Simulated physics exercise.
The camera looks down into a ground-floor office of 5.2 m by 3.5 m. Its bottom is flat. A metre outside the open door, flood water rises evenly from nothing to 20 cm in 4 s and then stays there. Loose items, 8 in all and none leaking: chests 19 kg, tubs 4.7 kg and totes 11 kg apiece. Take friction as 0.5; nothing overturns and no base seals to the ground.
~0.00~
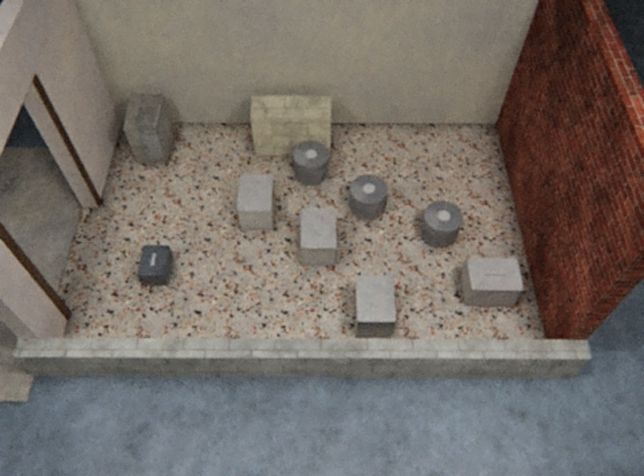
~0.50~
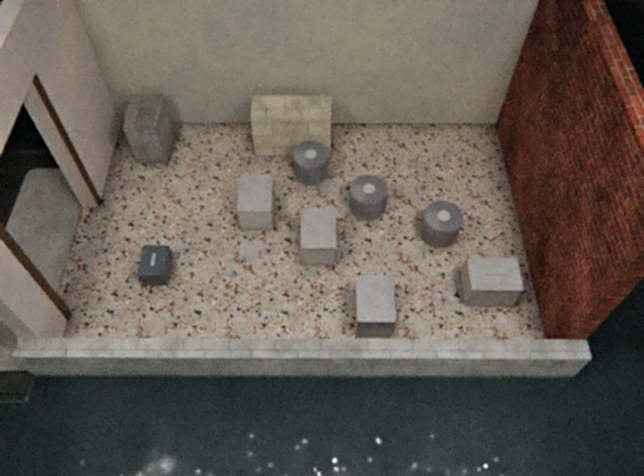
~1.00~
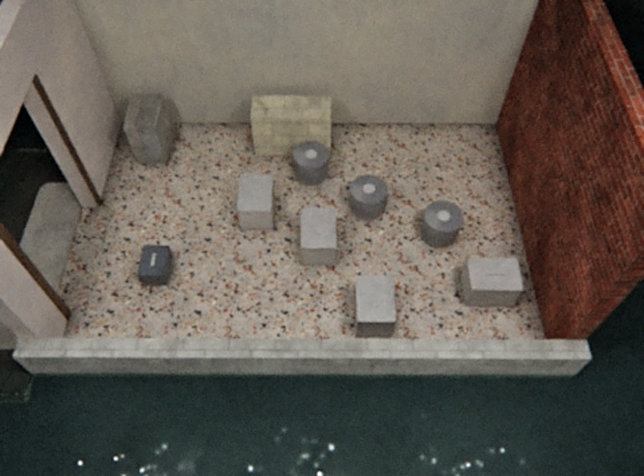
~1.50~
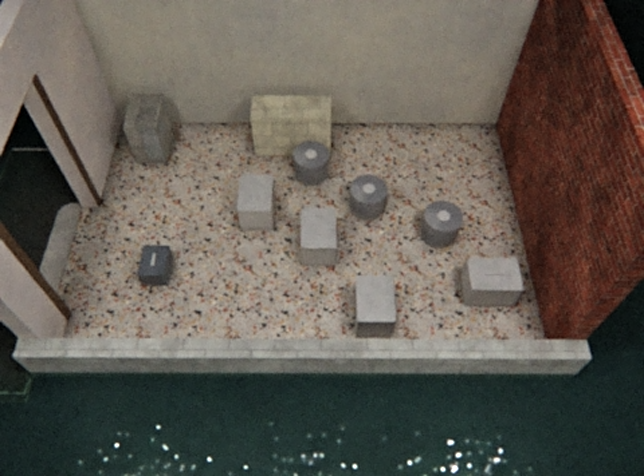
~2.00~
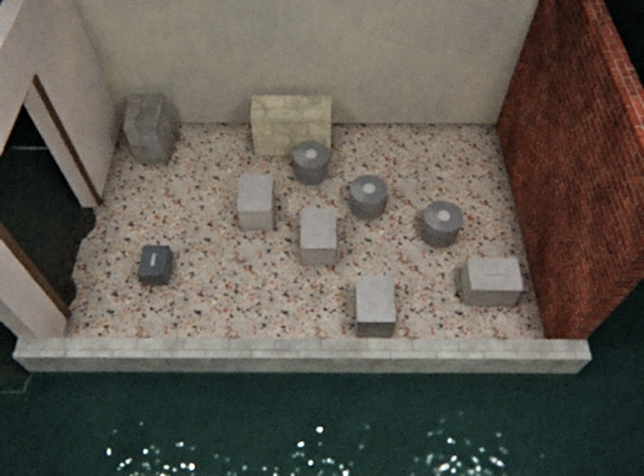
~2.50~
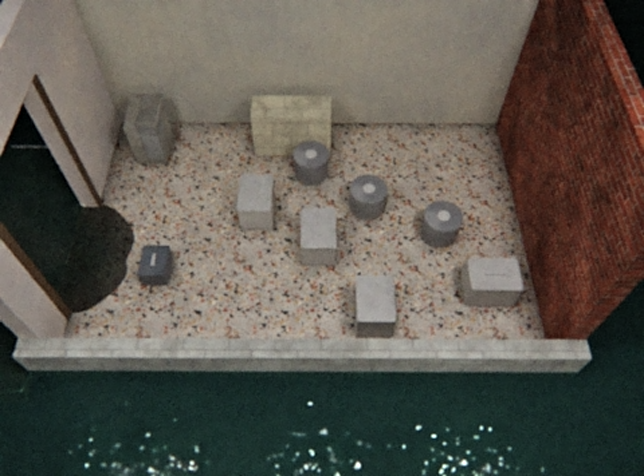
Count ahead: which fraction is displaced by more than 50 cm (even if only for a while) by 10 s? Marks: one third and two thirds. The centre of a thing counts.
That comes to at least two thirds.
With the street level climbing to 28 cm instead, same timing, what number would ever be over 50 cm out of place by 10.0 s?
In that case 8 of them.
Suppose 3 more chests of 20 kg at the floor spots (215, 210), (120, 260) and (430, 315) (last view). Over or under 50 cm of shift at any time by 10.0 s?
In turn: Under, over, less.
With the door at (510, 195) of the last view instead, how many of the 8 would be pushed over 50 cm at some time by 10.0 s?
In that case 4 of them.
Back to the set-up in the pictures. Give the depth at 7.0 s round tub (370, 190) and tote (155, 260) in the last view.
Roughly 3 and 9 cm.
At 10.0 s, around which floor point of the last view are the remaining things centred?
At about (458, 218).
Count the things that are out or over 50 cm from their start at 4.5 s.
By then 0.
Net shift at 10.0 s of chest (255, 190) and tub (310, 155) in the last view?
In that order: 200 cm, 250 cm.
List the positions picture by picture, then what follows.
In the first picture, a chest at (495, 273) rests on the ground; a tub at (444, 216), on the bottom; water covers 0.0 m2; 0 of 8 have shifted.
In the second picture, a chest at (495, 273), on the bottom; a tub at (444, 216), on the bottom; water covers 0.0 m2; 0 of 8 have shifted.
In the third picture, a chest at (495, 273), on the bottom; a tub at (444, 216) rests on the ground; water covers 0.0 m2; 0 of 8 have shifted.
In the fourth picture, a chest at (495, 273), on the bottom; a tub at (444, 216), on the bottom; 0.0 m2 under water; 0 of 8 have shifted.
In the fifth picture, a chest at (495, 273), on the bottom; a tub at (444, 216) rests on the ground; water covers 0.0 m2; 0 of 8 have shifted.
In the sixth picture, a chest at (495, 273) rests on the ground; a tub at (444, 216) rests on the ground; 0.6 m2 under water; 0 of 8 have shifted.
After 3.5 s 0 of 8 are over 50 cm from their spots; 0 afloat.
After 4.5 s 0 of 8 are over 50 cm from their spots; 0 afloat.
After 7.0 s 3 of 8 are over 50 cm from their spots; 1 afloat.
After 10.0 s 7 of 8 are over 50 cm from their spots, and 7 have been at some point; 6 afloat.
